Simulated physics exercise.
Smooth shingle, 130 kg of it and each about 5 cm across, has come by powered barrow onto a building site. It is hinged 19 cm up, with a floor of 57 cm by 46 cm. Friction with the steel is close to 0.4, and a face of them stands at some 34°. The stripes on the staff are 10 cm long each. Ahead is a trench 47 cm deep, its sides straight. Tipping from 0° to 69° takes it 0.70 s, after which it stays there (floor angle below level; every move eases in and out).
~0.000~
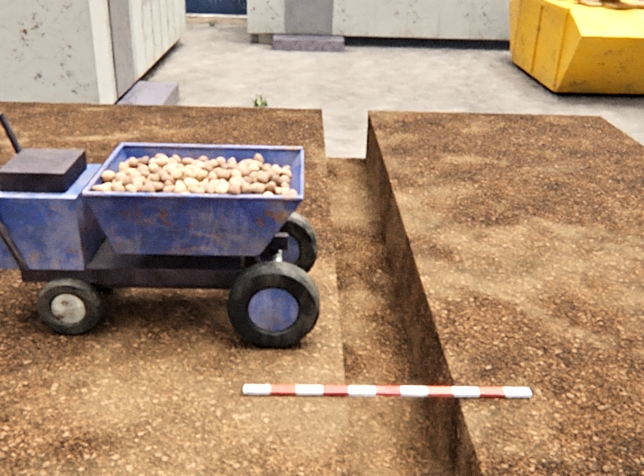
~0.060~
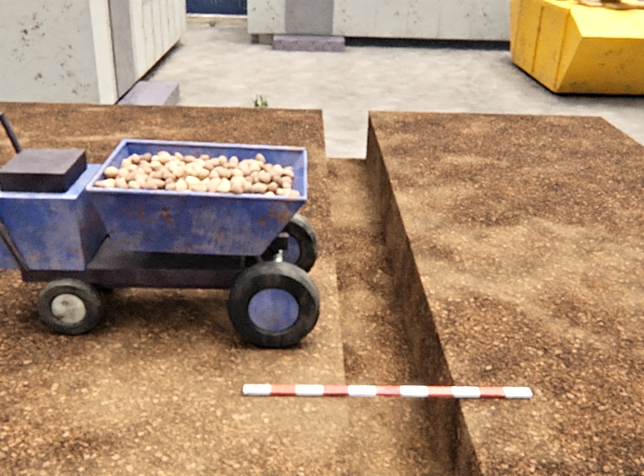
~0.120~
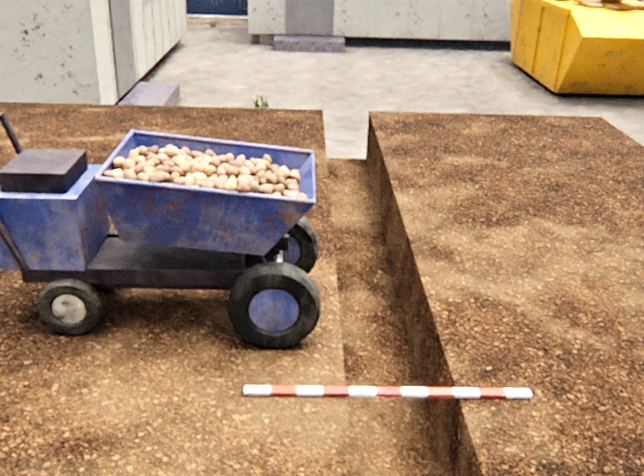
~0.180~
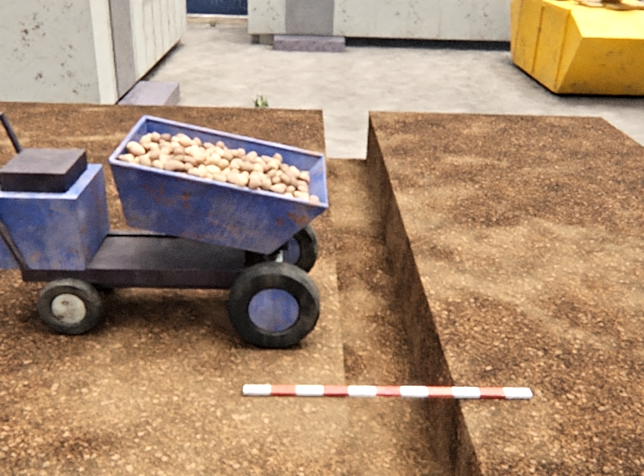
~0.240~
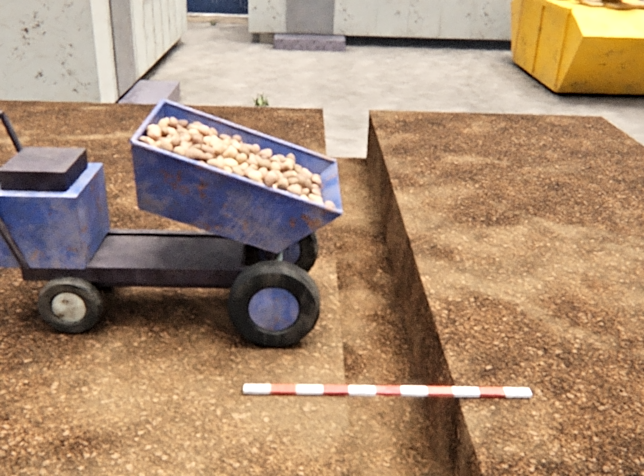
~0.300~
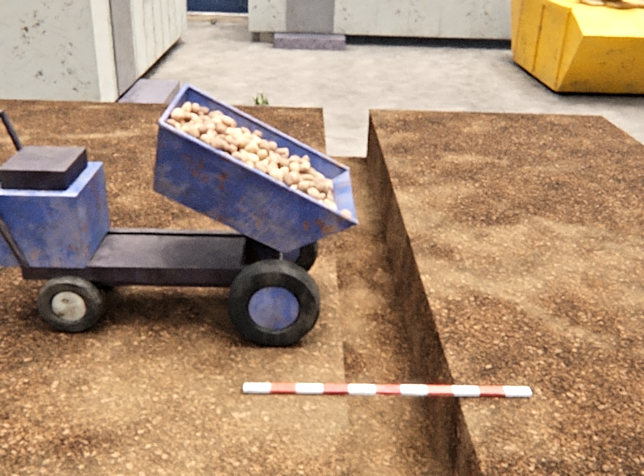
A blue barrow's tray of smooth stones tilts steadily down to the right beside a trench.
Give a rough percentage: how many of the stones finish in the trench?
46 %.
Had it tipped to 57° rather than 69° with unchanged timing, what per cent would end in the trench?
Roughly 35 per cent would end in the trench.
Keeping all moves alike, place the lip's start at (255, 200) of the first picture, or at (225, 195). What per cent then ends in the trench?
The first start gives about 80 per cent, the second about 100.
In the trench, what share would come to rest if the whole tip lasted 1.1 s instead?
Trench share: Approx. 55%.
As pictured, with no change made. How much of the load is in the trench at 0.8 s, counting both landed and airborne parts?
Close to 15 per cent at that time.
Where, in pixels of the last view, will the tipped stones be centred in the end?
Resting centre: About (450, 309).
After 0.5 s the floor is at 58°; 100 % in the tray; the foremost stones are at (383, 238).
After 0.8 s the floor is at 69°; 66 % in the tray, 17 % in the trench, 17 % past the trench; the foremost stones are at (472, 307).
After 1.1 s the floor is at 69°; 23 % in the tray, 23 % in the trench, 53 % past the trench; the foremost stones are at (634, 310).
After 3.1 s the floor is at 69°; 0 % in the tray, 46 % in the trench, 54 % past the trench; the foremost stones are past the picture's edge.
